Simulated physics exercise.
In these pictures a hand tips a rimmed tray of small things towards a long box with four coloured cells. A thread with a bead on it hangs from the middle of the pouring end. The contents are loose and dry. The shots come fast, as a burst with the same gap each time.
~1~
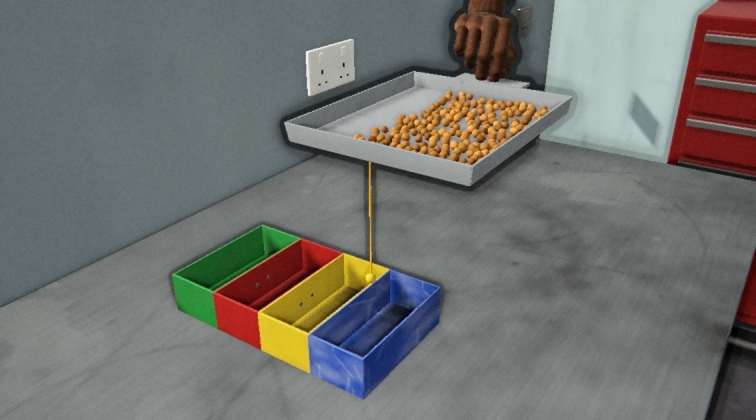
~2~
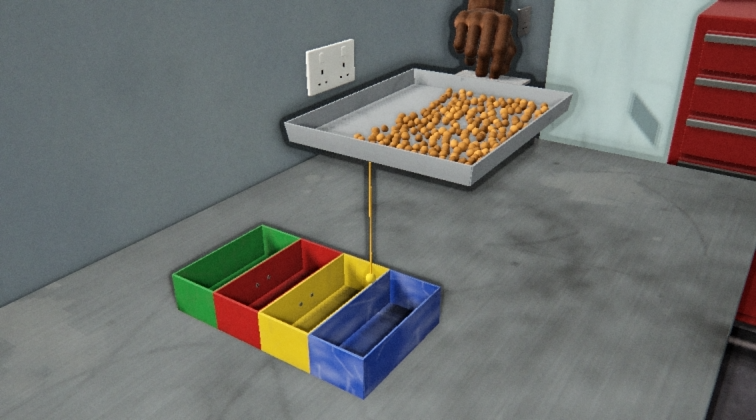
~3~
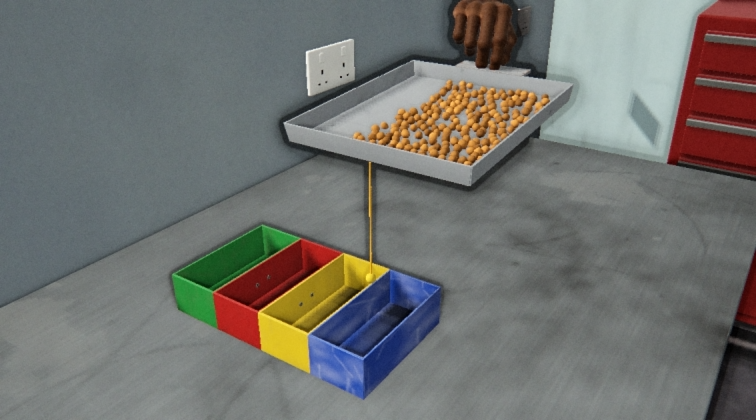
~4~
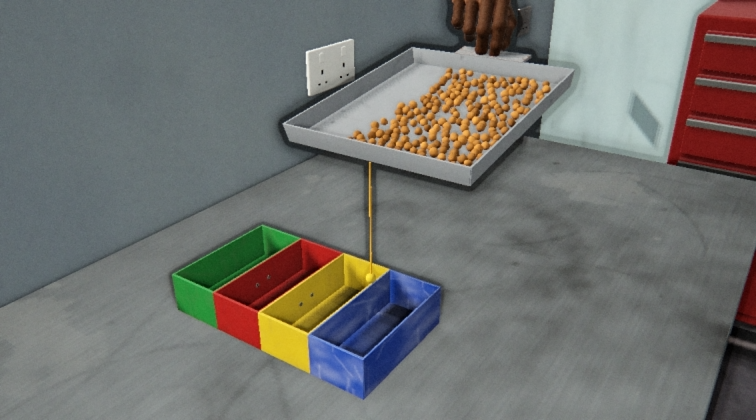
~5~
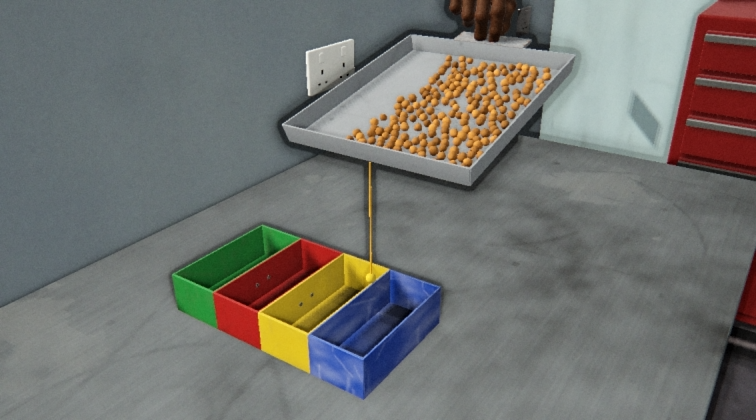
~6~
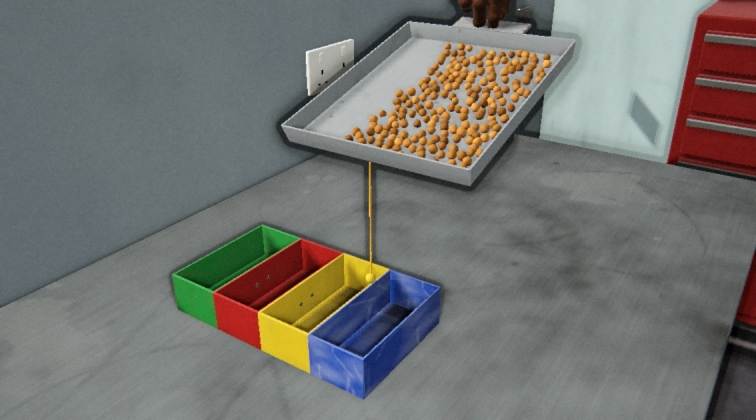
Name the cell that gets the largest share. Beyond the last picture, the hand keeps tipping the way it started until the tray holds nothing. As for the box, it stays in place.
Blue.
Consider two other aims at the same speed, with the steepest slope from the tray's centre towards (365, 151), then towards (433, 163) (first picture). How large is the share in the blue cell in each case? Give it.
20 and 20 per cent, in that order.
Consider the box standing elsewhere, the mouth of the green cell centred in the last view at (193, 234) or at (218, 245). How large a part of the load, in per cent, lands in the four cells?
The first yields 20 per cent and the second 40 per cent.
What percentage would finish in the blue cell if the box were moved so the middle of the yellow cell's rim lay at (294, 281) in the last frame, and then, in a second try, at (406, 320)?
20 per cent the first time, 10 per cent the second time.
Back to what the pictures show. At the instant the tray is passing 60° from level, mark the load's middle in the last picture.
The load is centred around (404, 127).
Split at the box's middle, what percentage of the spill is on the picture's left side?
It works out to some 20 per cent.
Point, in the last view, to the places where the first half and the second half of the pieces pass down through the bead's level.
The leading part at (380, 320), the rest of it at (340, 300).
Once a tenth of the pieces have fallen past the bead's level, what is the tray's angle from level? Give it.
That happens at around 110°.
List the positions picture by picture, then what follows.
In the first frame, corners of the pouring end at (289, 122) and (471, 164), level; middle of the load at (456, 128), roasted chickpeas; bead on its thread at (371, 278); green cell at (195, 298); red cell at (237, 317); yellow cell at (284, 339); blue cell at (336, 362).
In the second frame, corners of the pouring end at (289, 122) and (471, 165), level; middle of the load at (456, 127).
In the third frame, corners of the pouring end at (288, 123) and (470, 165), tipped barely, level across its low end; middle of the load at (456, 122).
In the fourth frame, corners of the pouring end at (287, 123) and (470, 166), tipped a little, level across its low end; middle of the load at (456, 115).
In the fifth frame, corners of the pouring end at (286, 124) and (469, 166), tipped a little, level across its low end; middle of the load at (456, 108).
In the sixth frame, corners of the pouring end at (285, 124) and (468, 167), tipped clearly, level across its low end; middle of the load at (455, 102); green cell at (195, 298); red cell at (237, 317); yellow cell at (284, 339); blue cell at (336, 362).
Soon, tray tipped steeply; nearly all on the tray; a stray few falling or outside the box.
A while on, tray tipped right over; nearly all on the tray; a stray few in the blue cell; a stray few in the red cell; a stray few falling or outside the box.
Towards the end, tray tipped past a quarter turn; about a third in the blue cell; about a quarter in the yellow cell; a small part in the red cell; a stray few in the green cell; about a third falling or outside the box.
Finally, tray tipped past a quarter turn; about a third in the blue cell; about a quarter in the yellow cell; a small part in the red cell; a stray few in the green cell; about a third outside the box.
